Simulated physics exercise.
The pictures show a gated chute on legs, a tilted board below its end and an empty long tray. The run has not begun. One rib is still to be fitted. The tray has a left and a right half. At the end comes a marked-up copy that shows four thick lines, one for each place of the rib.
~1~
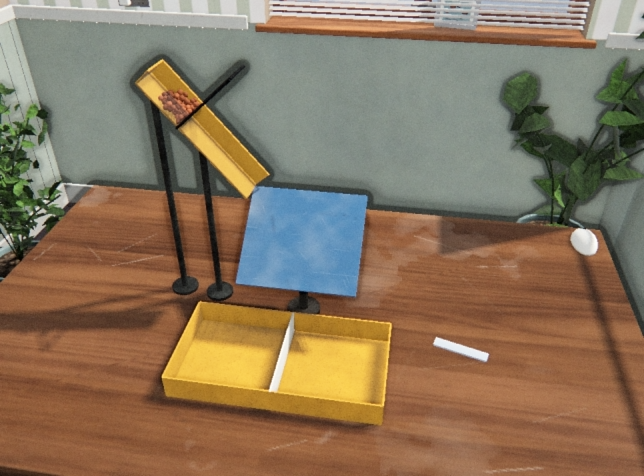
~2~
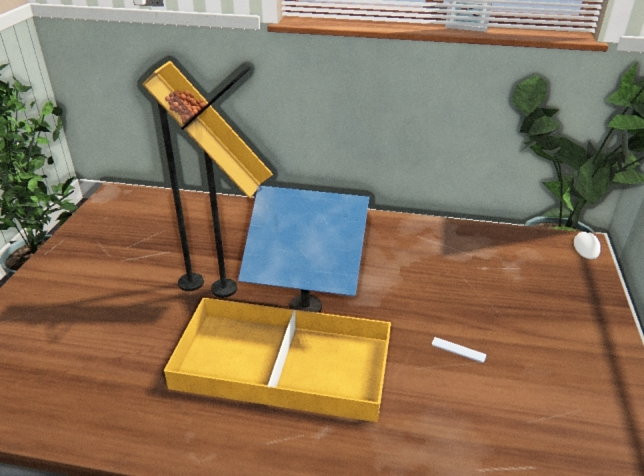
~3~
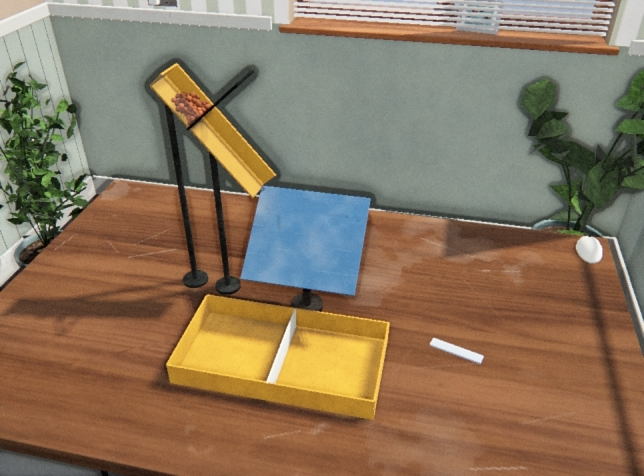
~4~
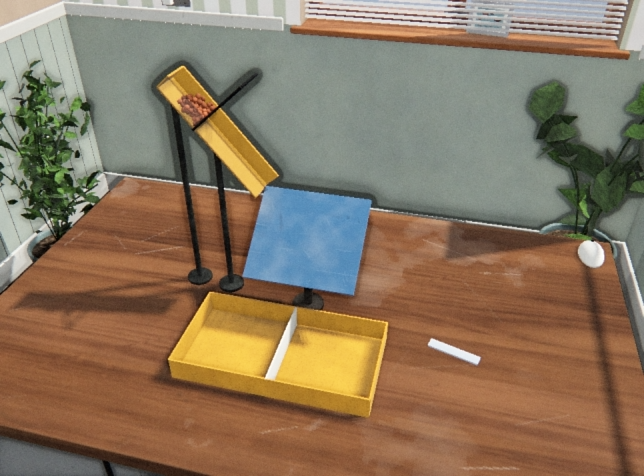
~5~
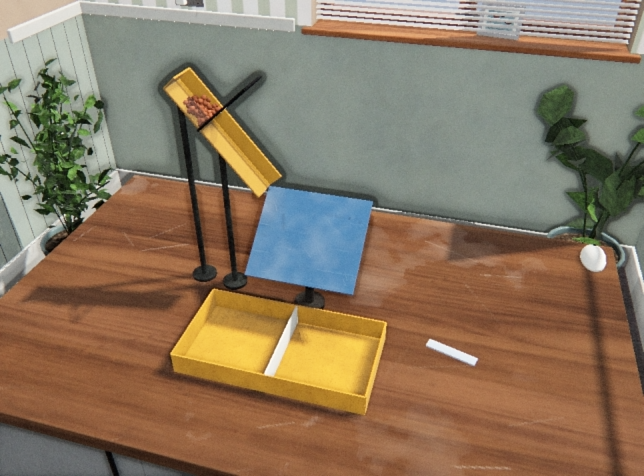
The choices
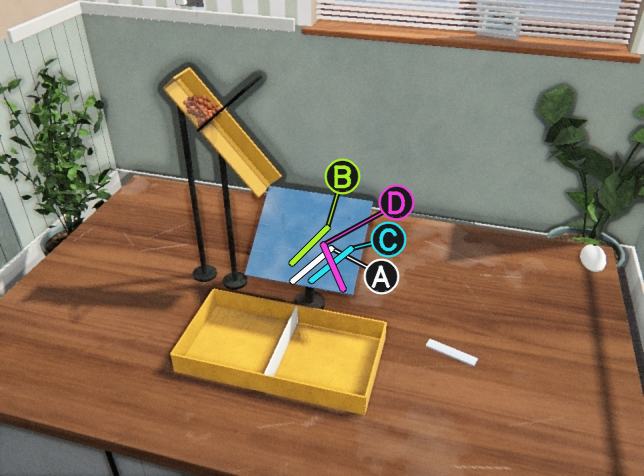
A wooden table held a steep yellow chute of reddish-brown pellets on black legs, a tilted blue board and an empty divided yellow tray; nothing on it moved as the view slowly shifted around it.
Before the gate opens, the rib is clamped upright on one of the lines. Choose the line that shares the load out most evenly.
Use line C.
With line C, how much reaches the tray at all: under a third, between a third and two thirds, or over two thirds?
Over two thirds.
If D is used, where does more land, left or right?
More lands on the right.
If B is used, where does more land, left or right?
More lands on the left.
On the marked copy, line A from (331, 248) to (292, 281); line B from (327, 227) to (292, 263); line C from (351, 248) to (311, 280); line D from (323, 244) to (343, 289).
With A, of what is caught, the larger part in the left half, about a tenth in the right.
With B, of what is caught, almost all in the left half, just a few in the right.
With C, of what is caught, roughly half in the left half, roughly half in the right.
With D, of what is caught, just a few in the left half, almost all in the right.
